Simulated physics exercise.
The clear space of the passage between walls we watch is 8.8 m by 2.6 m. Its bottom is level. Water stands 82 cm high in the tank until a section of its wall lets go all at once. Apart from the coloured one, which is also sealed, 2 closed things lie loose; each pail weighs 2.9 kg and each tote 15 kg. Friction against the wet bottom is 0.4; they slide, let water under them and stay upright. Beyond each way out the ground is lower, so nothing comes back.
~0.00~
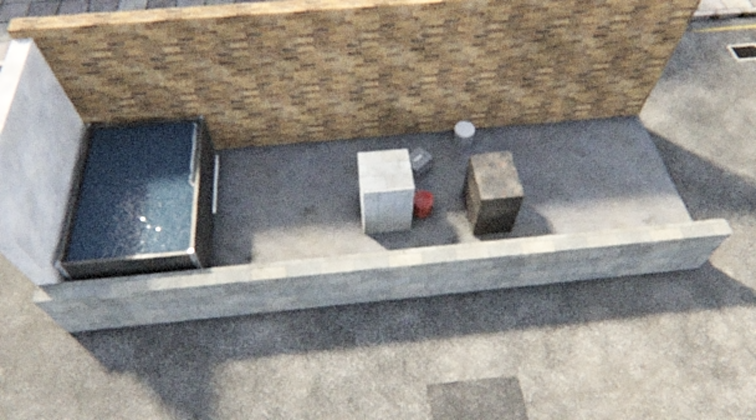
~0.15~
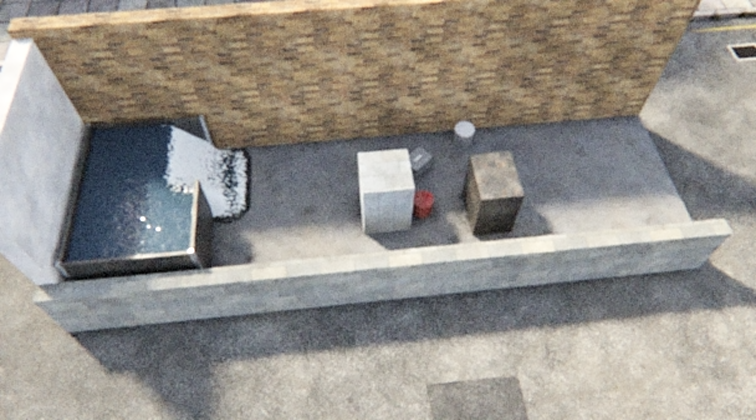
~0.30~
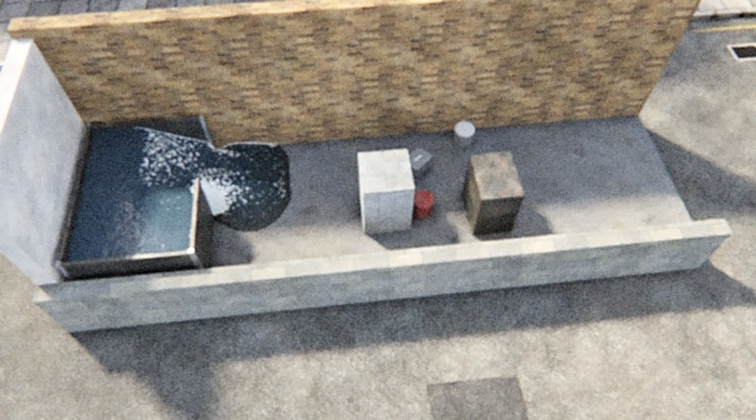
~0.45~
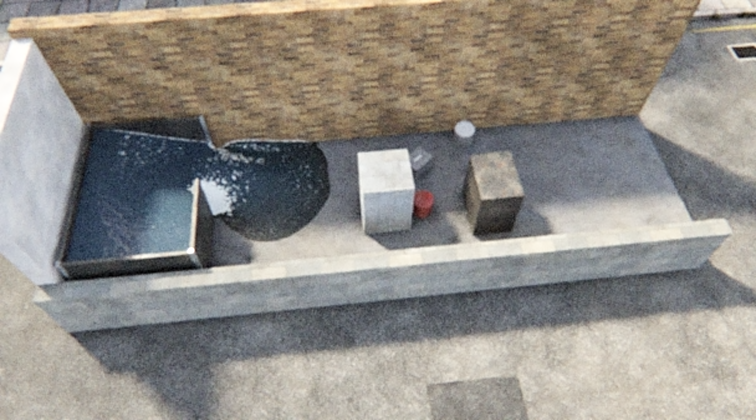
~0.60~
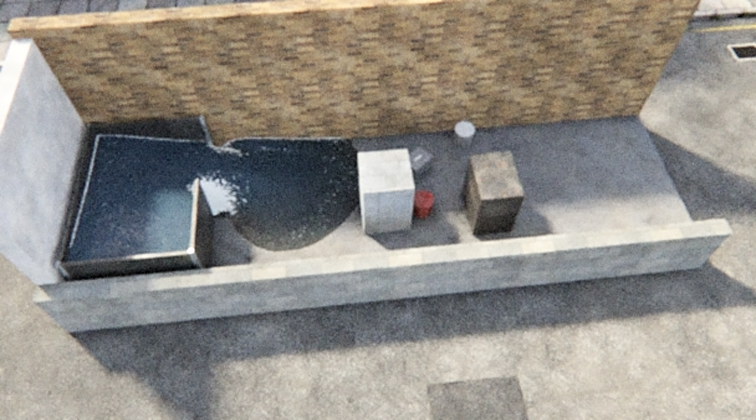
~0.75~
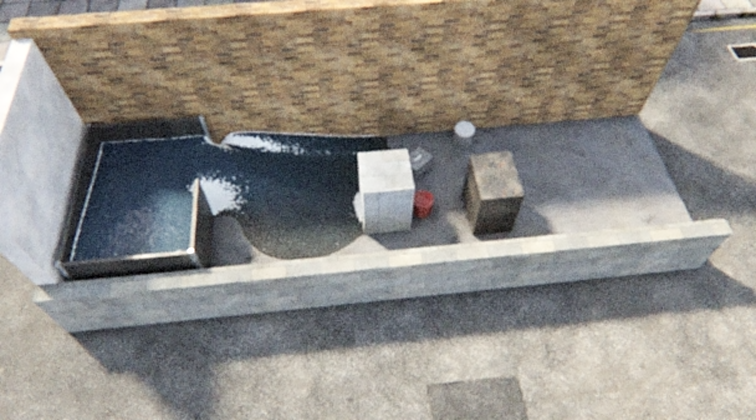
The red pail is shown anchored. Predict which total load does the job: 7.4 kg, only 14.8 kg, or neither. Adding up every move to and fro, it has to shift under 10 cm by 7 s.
My prediction: Only 14.8 kg does it.
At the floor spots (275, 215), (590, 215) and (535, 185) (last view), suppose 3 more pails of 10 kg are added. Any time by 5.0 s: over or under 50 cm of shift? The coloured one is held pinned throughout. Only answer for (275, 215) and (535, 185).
First greater, then greater.
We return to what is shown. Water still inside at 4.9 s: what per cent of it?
Close to 70 in a hundred parts remain.
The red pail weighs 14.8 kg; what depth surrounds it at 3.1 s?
Something like 8 centimetres.
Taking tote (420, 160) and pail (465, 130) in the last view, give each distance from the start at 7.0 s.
The first is gone out and the second is washed out.
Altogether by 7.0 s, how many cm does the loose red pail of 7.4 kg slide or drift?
Adding it all up, something like 100 cm.
After 1.4 s the red pail would be 0 cm from its start with 7.4 kg and 0 cm from its start with 14.8 kg; 0 cm of water round it then.
After 3.1 s the red pail would be 5 cm from its start with 7.4 kg and 0 cm from its start with 14.8 kg; 8 cm of water round it then.
After 4.9 s the red pail would be 14 cm from its start with 7.4 kg and 0 cm from its start with 14.8 kg; 11 cm of water round it then.
After 7.0 s the red pail would be 60 cm from its start with 7.4 kg and 0 cm from its start with 14.8 kg; 6 cm of water round it then.
